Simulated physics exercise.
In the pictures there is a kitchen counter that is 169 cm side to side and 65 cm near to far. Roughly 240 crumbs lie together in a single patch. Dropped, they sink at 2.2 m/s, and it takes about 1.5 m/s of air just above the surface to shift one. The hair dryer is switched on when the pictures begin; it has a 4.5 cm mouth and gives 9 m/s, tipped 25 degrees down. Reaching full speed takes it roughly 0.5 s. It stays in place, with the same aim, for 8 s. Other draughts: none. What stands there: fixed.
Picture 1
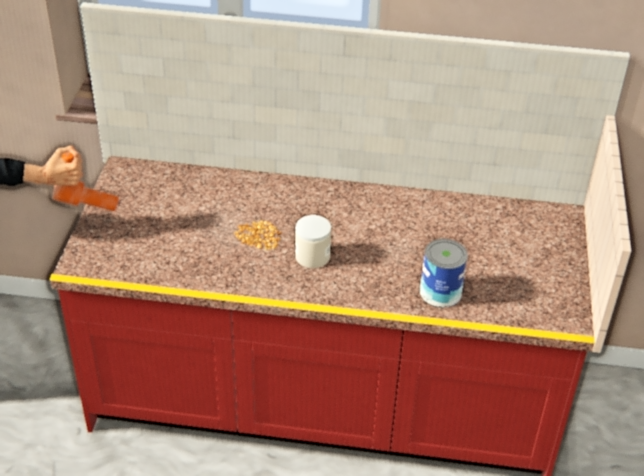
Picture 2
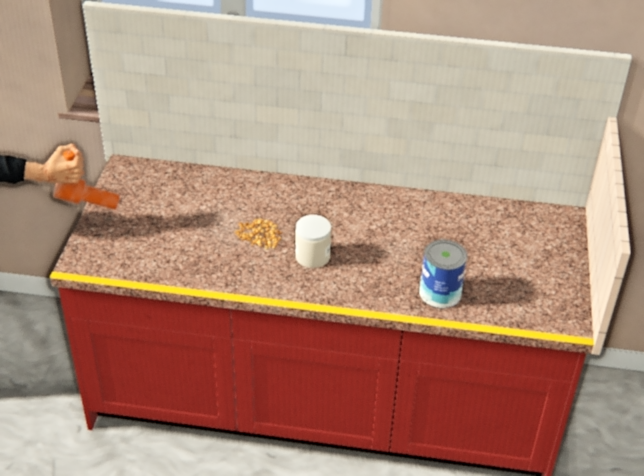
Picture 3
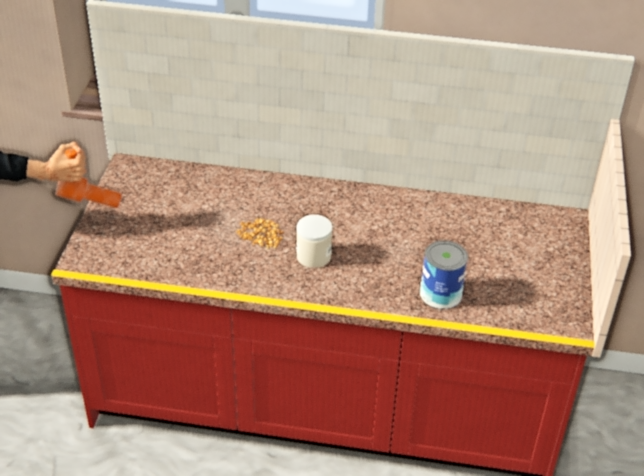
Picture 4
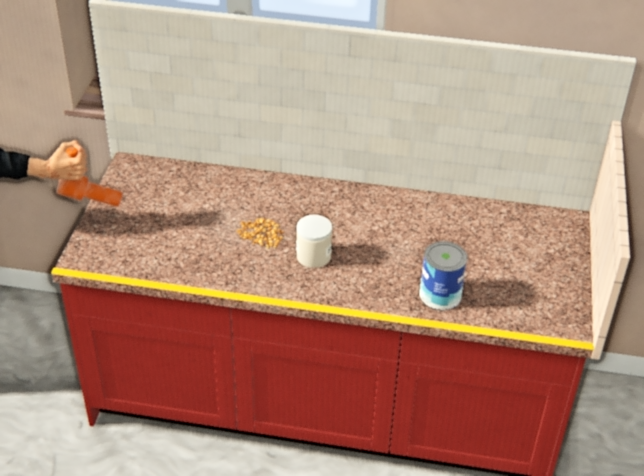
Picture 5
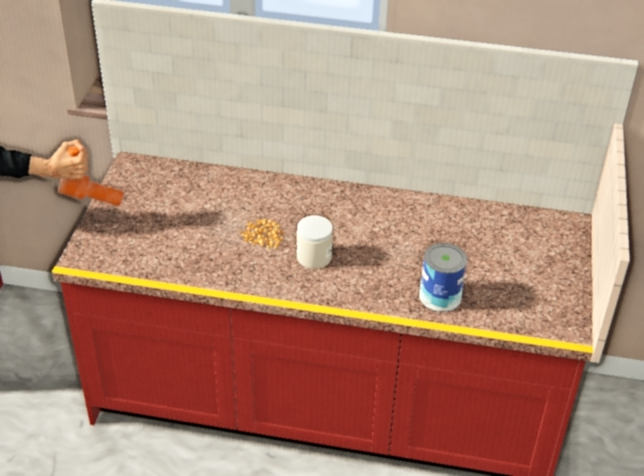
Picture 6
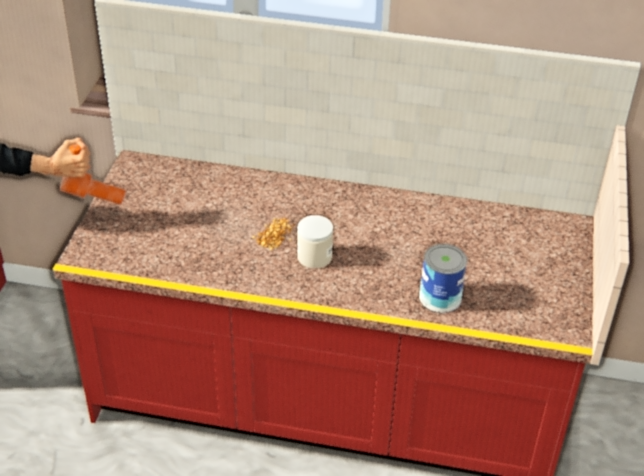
A patch of golden crumbs on a speckled kitchen counter sat almost still, then bunched up and shifted slightly right toward a white jar, while a hand at the left held an orange hair dryer.
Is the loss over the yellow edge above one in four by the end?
Within the limit.
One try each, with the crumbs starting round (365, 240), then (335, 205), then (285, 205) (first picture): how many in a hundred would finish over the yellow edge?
0 %, 0 %, 0 %.
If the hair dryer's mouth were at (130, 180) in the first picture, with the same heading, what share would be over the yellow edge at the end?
Result: Approx. 0 %.
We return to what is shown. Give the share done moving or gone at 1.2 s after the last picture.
I would put it at around 15 %.
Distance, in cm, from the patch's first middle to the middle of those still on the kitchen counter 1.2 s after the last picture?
I'd guess near 75 cm.
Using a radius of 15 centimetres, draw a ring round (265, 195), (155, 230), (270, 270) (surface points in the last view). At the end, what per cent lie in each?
Roughly 0 %, 0 % and 20 %, in that order.
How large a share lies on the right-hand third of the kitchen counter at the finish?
It comes out near 70 in a hundred.
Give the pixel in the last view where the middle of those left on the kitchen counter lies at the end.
I'd put it around (514, 255).
Then, 1.2 s after the last picture the count stands so, 1 % are over the yellow edge; the middle of those still in play is near (489, 251).
Then, 2.1 s after the last picture the count stands so, 1 % are over the yellow edge; the middle of those still in play is near (504, 253).
Then, 4.0 s after the last picture the count stands so, 1 % are over the yellow edge; the middle of those still in play is near (512, 254).
Then, 7.6 s after the last picture, at the end, 2 % are over the yellow edge; the middle of those still in play is near (514, 255).
